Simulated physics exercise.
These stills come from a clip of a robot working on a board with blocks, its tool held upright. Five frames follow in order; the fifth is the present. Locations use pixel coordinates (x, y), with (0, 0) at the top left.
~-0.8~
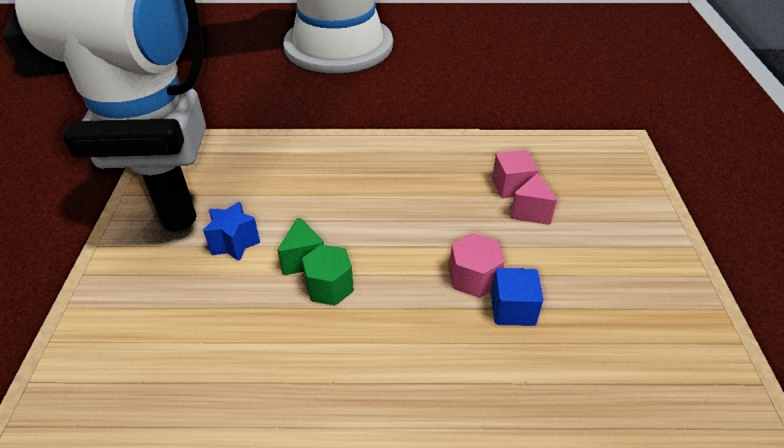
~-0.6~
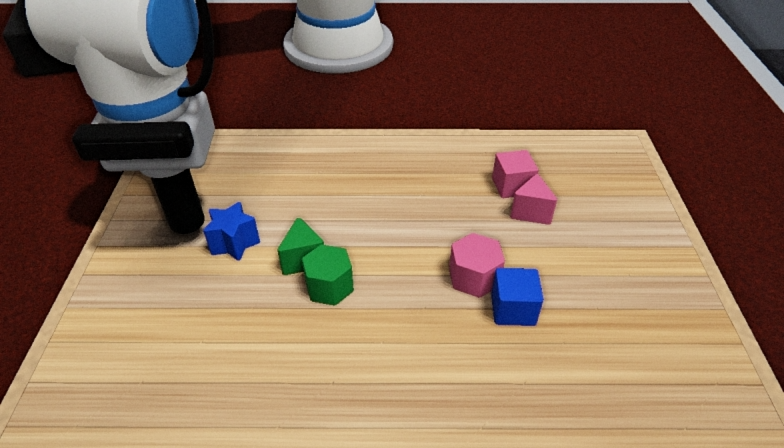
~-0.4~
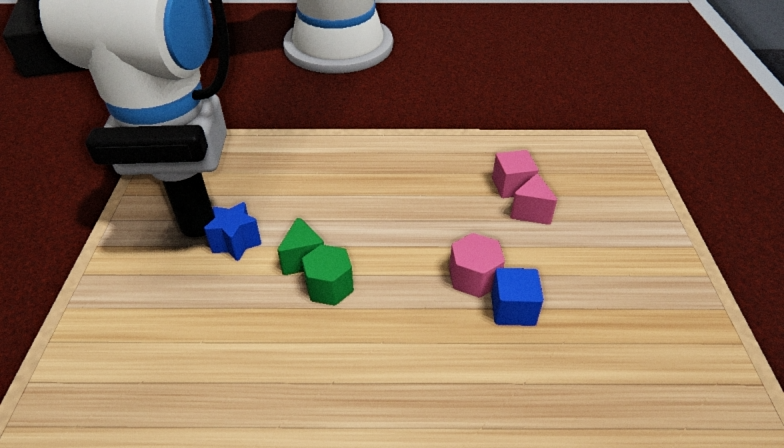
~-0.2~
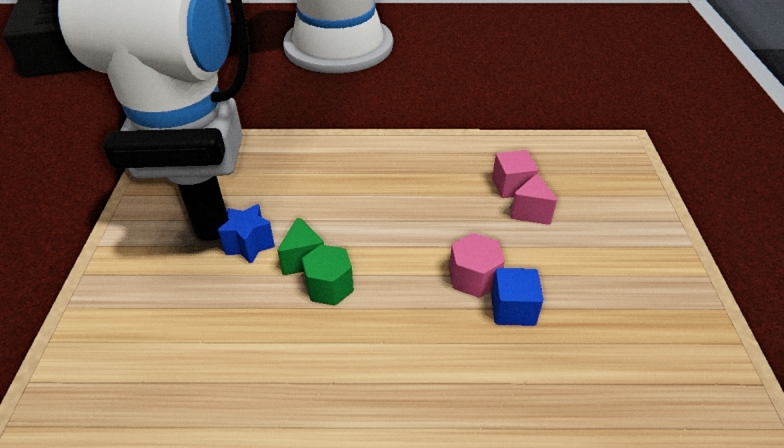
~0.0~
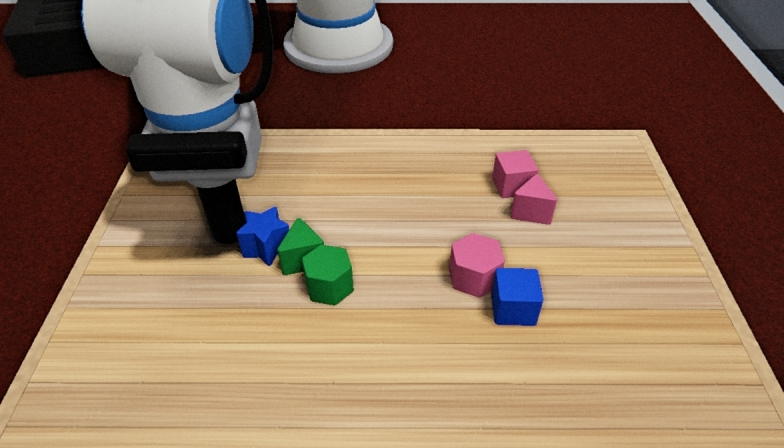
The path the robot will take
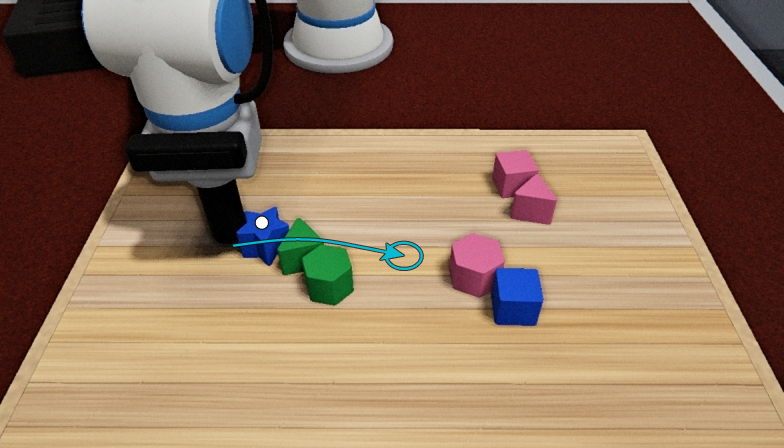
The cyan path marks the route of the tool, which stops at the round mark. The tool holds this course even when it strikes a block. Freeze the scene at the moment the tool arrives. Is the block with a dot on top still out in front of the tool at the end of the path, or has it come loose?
Answer: Still ahead.
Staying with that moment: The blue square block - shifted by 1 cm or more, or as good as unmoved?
The block you're asking about stays where it is.
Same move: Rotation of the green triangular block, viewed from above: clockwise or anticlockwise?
From above, it turns clockwise.
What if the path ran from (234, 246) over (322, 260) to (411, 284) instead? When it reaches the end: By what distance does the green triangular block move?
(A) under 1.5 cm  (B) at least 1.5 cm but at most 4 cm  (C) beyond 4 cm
The answer is C.
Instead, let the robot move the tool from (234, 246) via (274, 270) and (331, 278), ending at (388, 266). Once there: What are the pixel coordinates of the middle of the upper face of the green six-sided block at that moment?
It will end up at (385, 276).
The drawn path runs from (234, 246) via (320, 240), ending at (404, 256); the dot is on the blue star.
What follows on the original path. One third of the way, tool (292, 227); blue star (324, 216); green triangular block (346, 235), turned 20° clockwise.
Two thirds of the way, tool (349, 232); blue star (383, 222); green triangular block (400, 248), turned 40° clockwise.
At the end, tool (404, 243); blue star (439, 225), turned 15° anticlockwise; green triangular block (416, 255), turned 70° clockwise; green six-sided block not moved; blue square block not moved.
